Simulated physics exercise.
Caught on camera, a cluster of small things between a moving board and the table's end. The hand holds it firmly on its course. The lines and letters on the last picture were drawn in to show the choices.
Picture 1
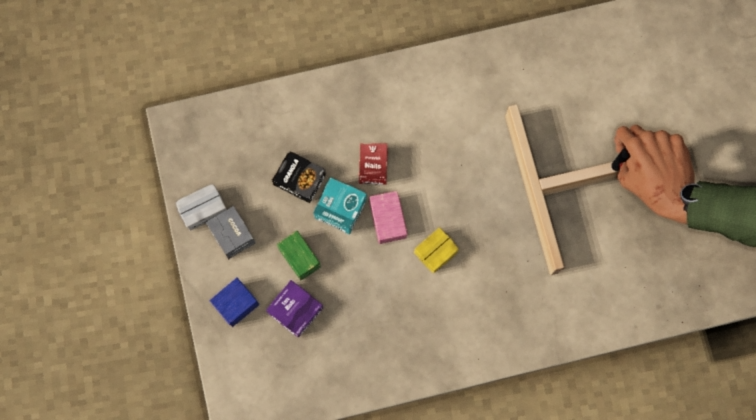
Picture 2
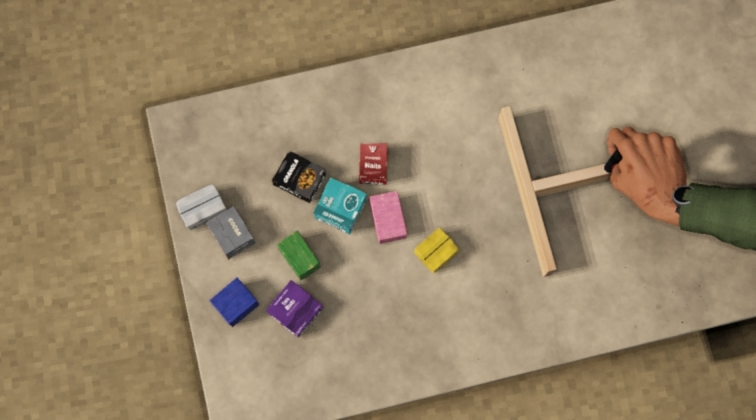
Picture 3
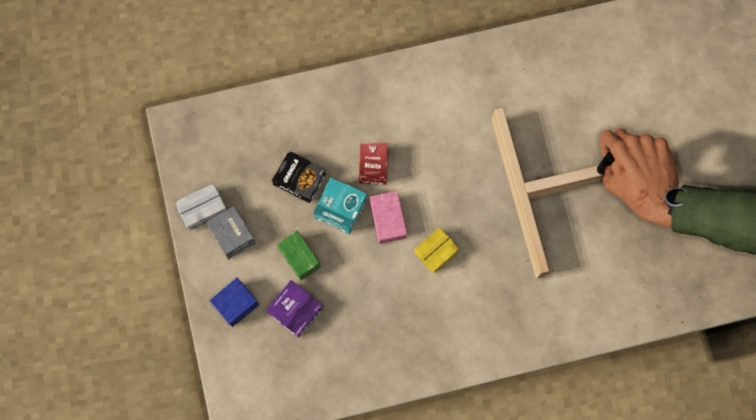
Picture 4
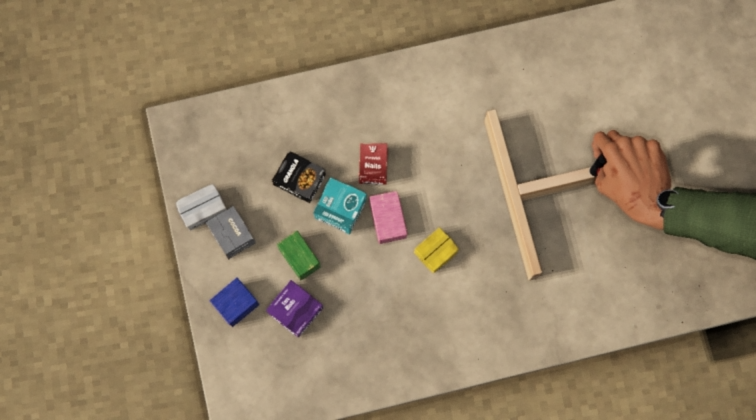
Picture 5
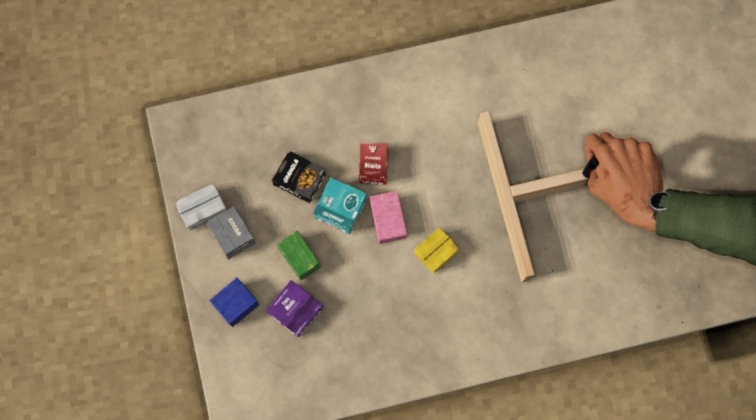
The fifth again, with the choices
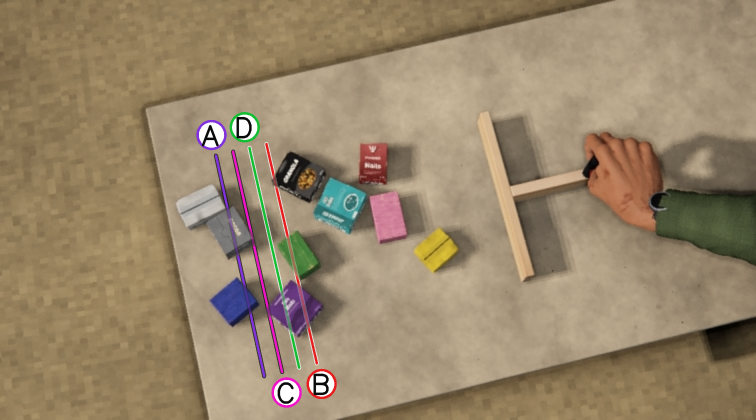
A hand in a green sleeve slides a T-shaped wooden board slowly and steadily leftward across a mottled grey tabletop, seen from above by a still camera, with brown floor around it. To the left sit small boxes and blocks: white, grey, black, red, teal, pink, green, yellow, blue and purple. The board shifts a short way, still clear of the yellow box, while everything else stays motionless.
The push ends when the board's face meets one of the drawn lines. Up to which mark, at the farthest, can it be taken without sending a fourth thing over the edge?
It can go as far as A.
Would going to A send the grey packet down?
Yes.
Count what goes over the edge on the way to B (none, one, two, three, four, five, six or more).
By then, none.
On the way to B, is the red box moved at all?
Yes.
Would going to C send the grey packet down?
By then, yes.
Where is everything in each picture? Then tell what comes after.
In the first frame, grey packet (231, 233); green block (299, 256); blue block (235, 303).
In the second frame, board (529, 187); pink block (388, 218).
In the third frame, board (521, 189); purple box (294, 309).
In the fourth frame, board (514, 191); white box (201, 207).
In the fifth frame, board (507, 192); yellow box (436, 251); grey packet (231, 233); green block (299, 256).
On the copy, A at (240, 263); B at (291, 251); C at (257, 259); D at (274, 255).
On A. First, board (412, 215); yellow box (399, 257); white box (201, 207).
Then, board (317, 238); grey packet (222, 236); purple box (275, 320).
Finally, board (240, 256); grey packet over the edge; white box over the edge; two fallen.
By contrast, B is within the limit but short; C is within the limit but short; D is within the limit but short.
